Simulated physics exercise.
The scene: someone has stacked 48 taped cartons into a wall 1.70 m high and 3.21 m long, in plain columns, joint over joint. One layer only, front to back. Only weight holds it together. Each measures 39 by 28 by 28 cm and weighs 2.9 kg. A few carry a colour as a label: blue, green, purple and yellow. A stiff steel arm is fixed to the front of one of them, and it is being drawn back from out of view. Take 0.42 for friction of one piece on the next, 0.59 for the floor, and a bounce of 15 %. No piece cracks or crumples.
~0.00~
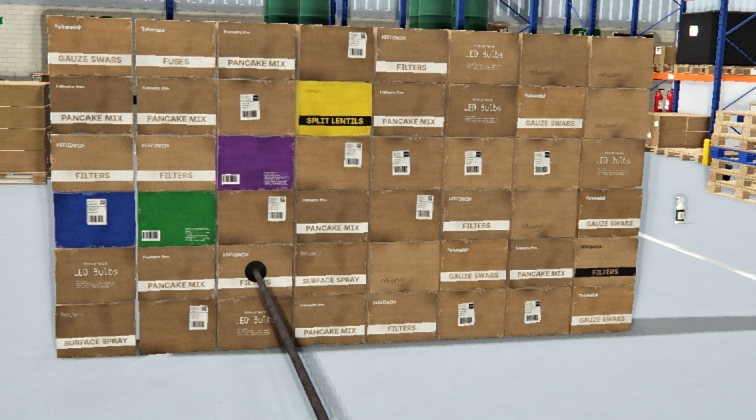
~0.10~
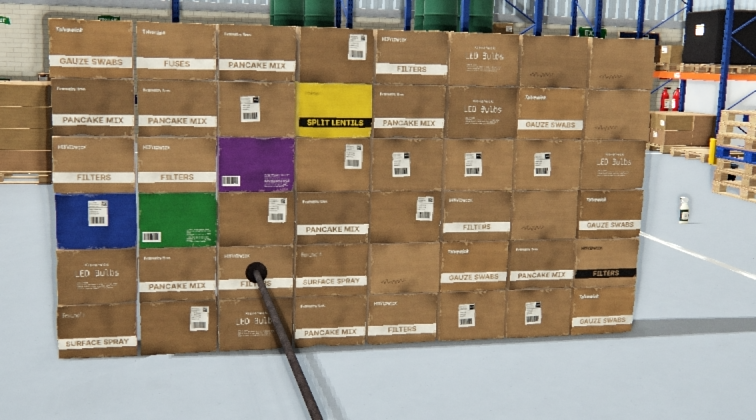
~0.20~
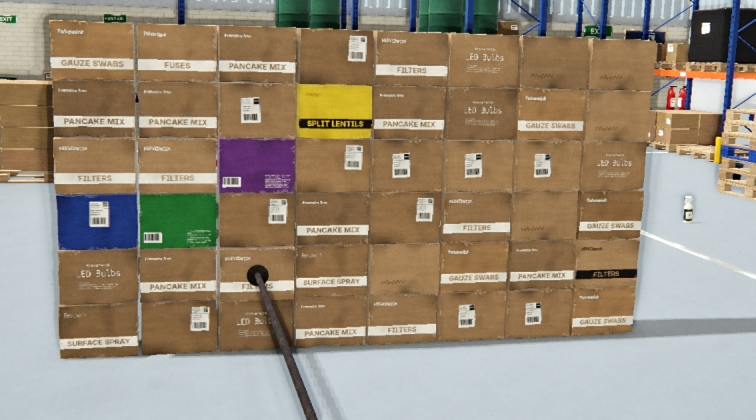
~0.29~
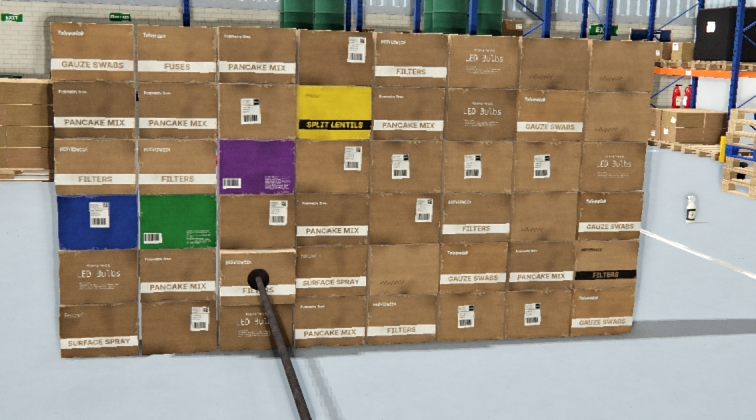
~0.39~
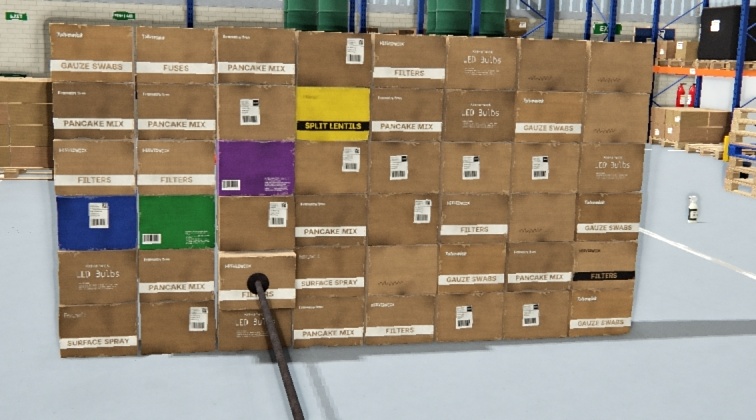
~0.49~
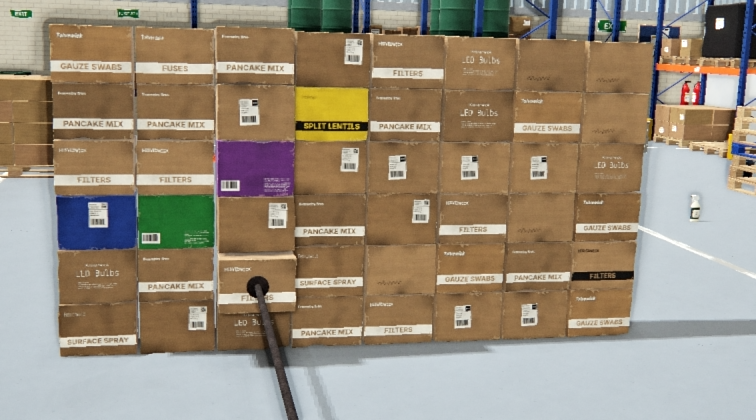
In a warehouse, a dark rod drawing a filters carton slowly forward out of the lower part of a stacked cardboard wall.
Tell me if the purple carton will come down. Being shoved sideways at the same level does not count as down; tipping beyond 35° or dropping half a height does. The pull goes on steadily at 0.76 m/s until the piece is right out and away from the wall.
In the end the purple carton drops.
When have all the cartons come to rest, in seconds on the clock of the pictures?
Around 2.5 s.
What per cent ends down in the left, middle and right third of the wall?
In per cent: Left 20, middle 0, right 0.
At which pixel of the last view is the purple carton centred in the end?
At about (251, 266).
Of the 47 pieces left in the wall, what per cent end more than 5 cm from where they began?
Shifted: 10 per cent.
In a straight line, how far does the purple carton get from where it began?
Roughly 55 cm away.
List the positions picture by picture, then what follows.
In the first frame (places mark the middle of the side facing us; the camera moves round a little), pulled carton (235, 260) not yet moving; purple carton (257, 163); green carton (177, 219); blue carton (95, 220); the rest undisturbed.
In the second frame, pulled carton (235, 261) not yet moving; purple carton (257, 165).
In the third frame, pulled carton (236, 264) 50 mm out; purple carton (258, 166).
In the fourth frame, pulled carton (237, 268) 12 cm out; purple carton (258, 167) shifted 52 mm; 4 disturbed, none down.
In the fifth frame, pulled carton (236, 272) 20 cm out; purple carton (257, 169) shifted 10 cm; 4 disturbed, none down.
In the sixth frame, pulled carton (236, 275) 27 cm out; purple carton (257, 169) leaning 4°; blue carton (97, 223); yellow carton (332, 115); steepest lean 6°, the carton at (254, 326); 5 disturbed, none down.
After 0.94 s, none of the 47 other cartons down, 4 disturbed; purple carton leaning 7°.
After 1.64 s, 4 of the 47 other cartons down; purple carton leaning 58°, 42 cm lower.
At rest (2.8 s), 4 of the 47 other cartons down; purple carton on its side; green carton unmoved; blue carton unmoved. As the last picture would show them, middles, purple carton near (251, 266), green carton near (176, 217).
